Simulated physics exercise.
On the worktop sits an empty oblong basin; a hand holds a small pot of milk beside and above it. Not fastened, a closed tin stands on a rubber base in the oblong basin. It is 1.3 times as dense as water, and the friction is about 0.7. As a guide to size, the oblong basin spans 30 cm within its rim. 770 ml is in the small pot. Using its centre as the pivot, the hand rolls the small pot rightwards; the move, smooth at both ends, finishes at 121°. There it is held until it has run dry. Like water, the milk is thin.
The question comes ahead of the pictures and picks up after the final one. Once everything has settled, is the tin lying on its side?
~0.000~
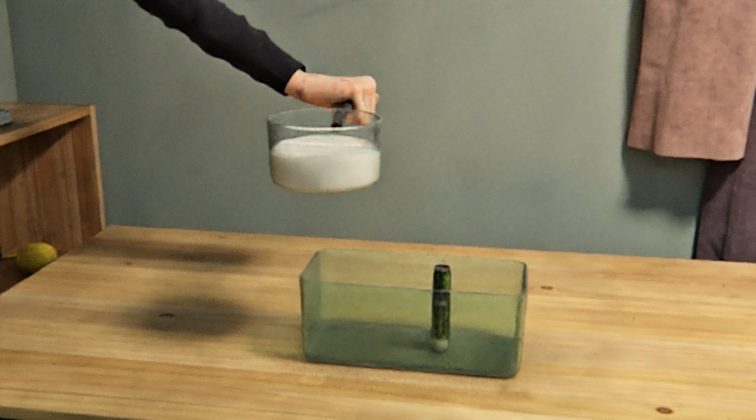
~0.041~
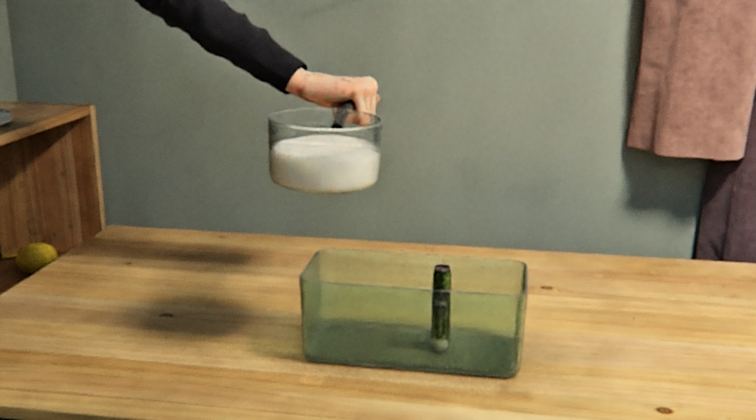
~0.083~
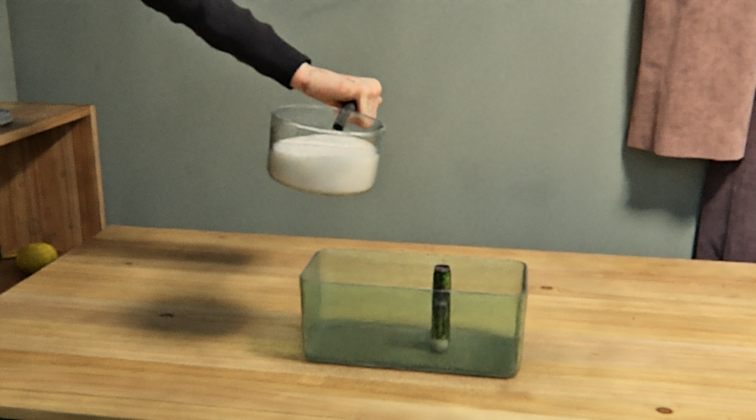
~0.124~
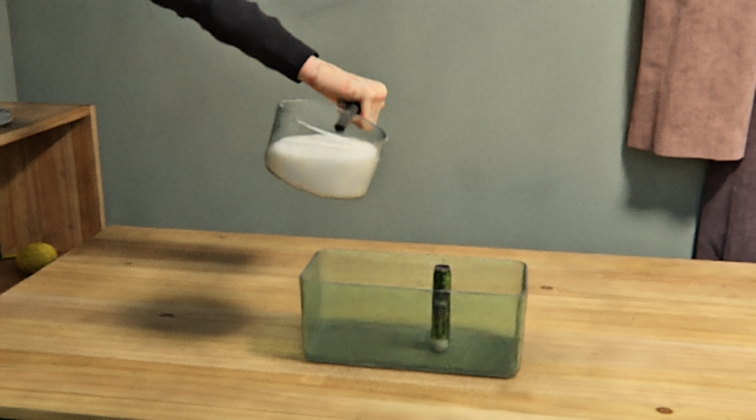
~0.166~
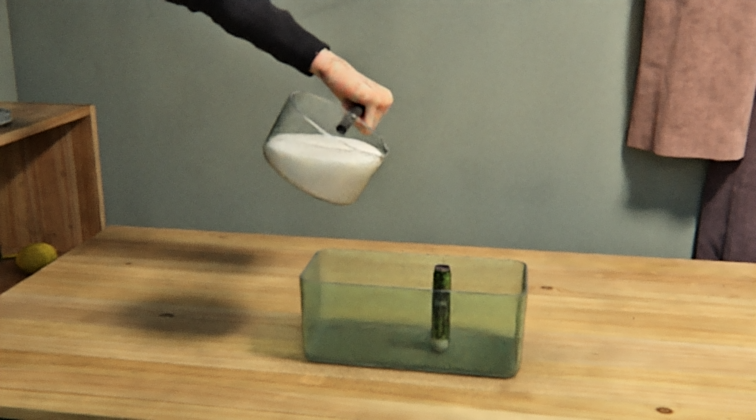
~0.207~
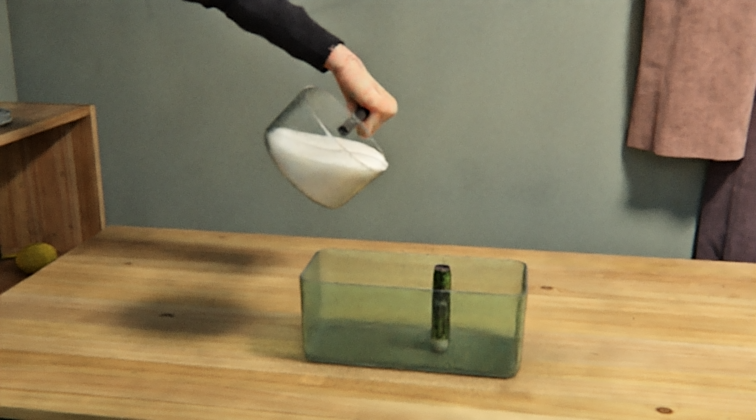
Yes.
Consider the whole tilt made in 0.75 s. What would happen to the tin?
Result: Tin tipped over.
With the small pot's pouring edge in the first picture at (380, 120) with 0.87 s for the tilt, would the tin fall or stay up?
Then it tips over.
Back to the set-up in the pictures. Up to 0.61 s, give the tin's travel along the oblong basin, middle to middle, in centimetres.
Near 0 cm.
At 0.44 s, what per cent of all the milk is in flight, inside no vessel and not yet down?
Near 52 per cent at that time.
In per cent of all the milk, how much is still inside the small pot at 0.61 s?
About 1 percent.
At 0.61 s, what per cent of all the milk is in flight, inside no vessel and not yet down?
Close to 7 %.
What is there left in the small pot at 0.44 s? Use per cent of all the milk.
Close to 16 percent of the liquid remains at that time.
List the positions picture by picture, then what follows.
It leans 0°; its right rim is at (380, 122); the milk meets the walls at (275, 143) and (378, 148); the oblong basin's rim runs from (309, 265) to (526, 279); the tin's top is at (442, 271), in the first picture.
It leans 2°; its right rim is at (381, 124); the milk meets the walls at (275, 143) and (378, 148), in the second picture.
It leans 8°; its right rim is at (383, 130); the milk meets the walls at (275, 142) and (378, 149), in the third picture.
It leans 18°; its right rim is at (386, 141); the milk meets the walls at (274, 142) and (380, 151), in the fourth picture.
It leans 31°; its right rim is at (386, 155); the milk meets the walls at (271, 137) and (383, 154), in the fifth picture.
It leans 46°; its right rim is at (383, 170); the milk meets the walls at (271, 130) and (379, 157); 1 per cent is over the edge, in the sixth picture.
After 0.44 s the tilt is 118° and 16 per cent is still to pour; the tin stands where it began.
After 0.61 s the tilt is 121° and 1 per cent is still to pour; the tin stands where it began.
After 0.79 s the tilt is 121° and 0 per cent is still to pour; the tin leans 10°.
After 0.99 s the tilt is 121° and 0 per cent is still to pour; the tin lies on its side.
In the end the tin lies on its side.
